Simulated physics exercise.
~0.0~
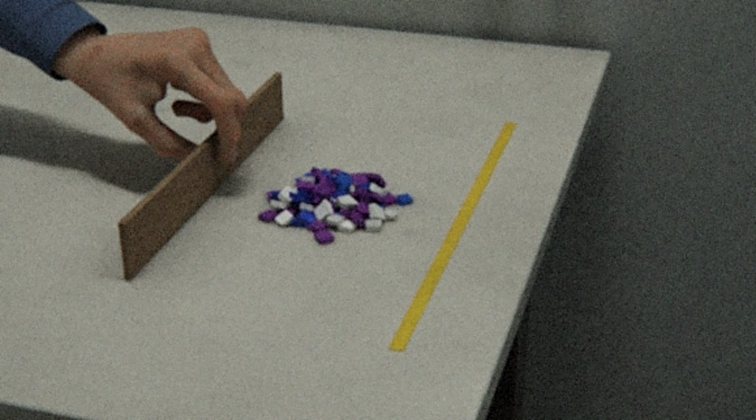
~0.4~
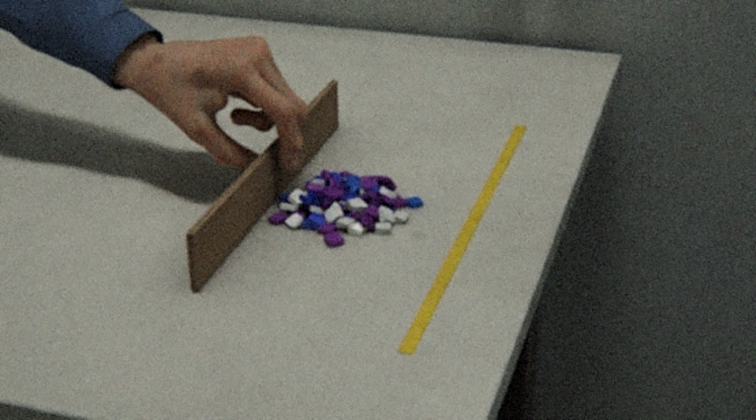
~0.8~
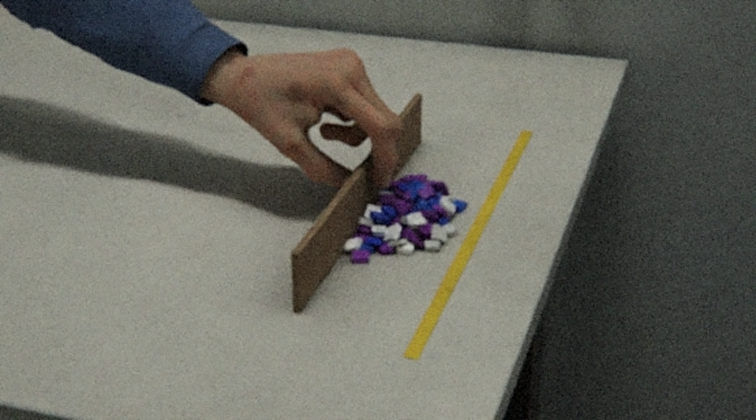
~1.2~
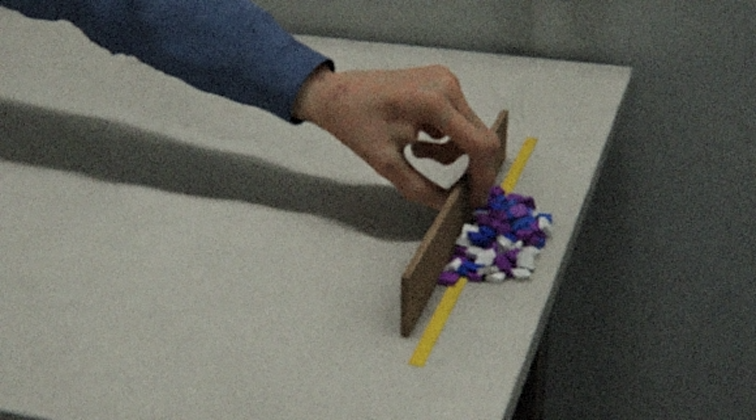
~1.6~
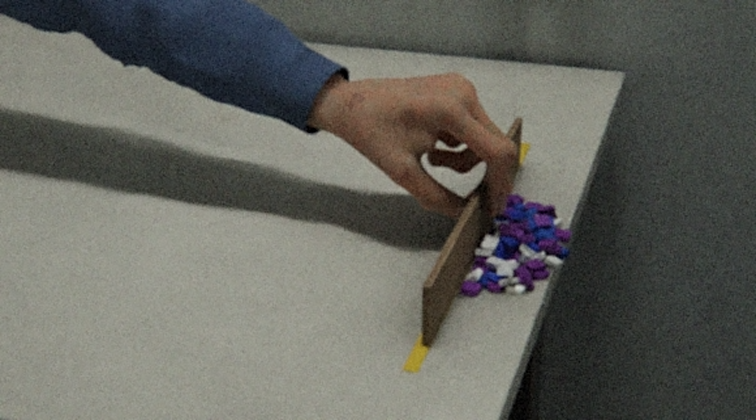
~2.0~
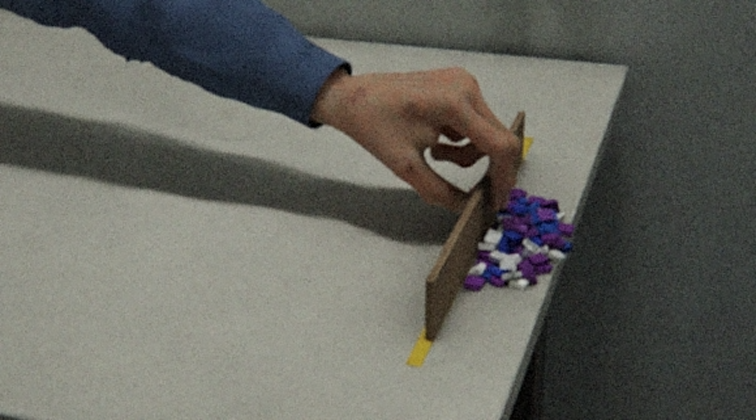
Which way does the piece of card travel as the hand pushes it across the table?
The piece of card moves to the right, towards the yellow tape near the end of the table.
A hand slid an upright brown piece of card across a pale table, pushing a heap of purple, blue and white bits rightward past a yellow tape line, then stopped at the tape with a small part of the heap over the table's edge.
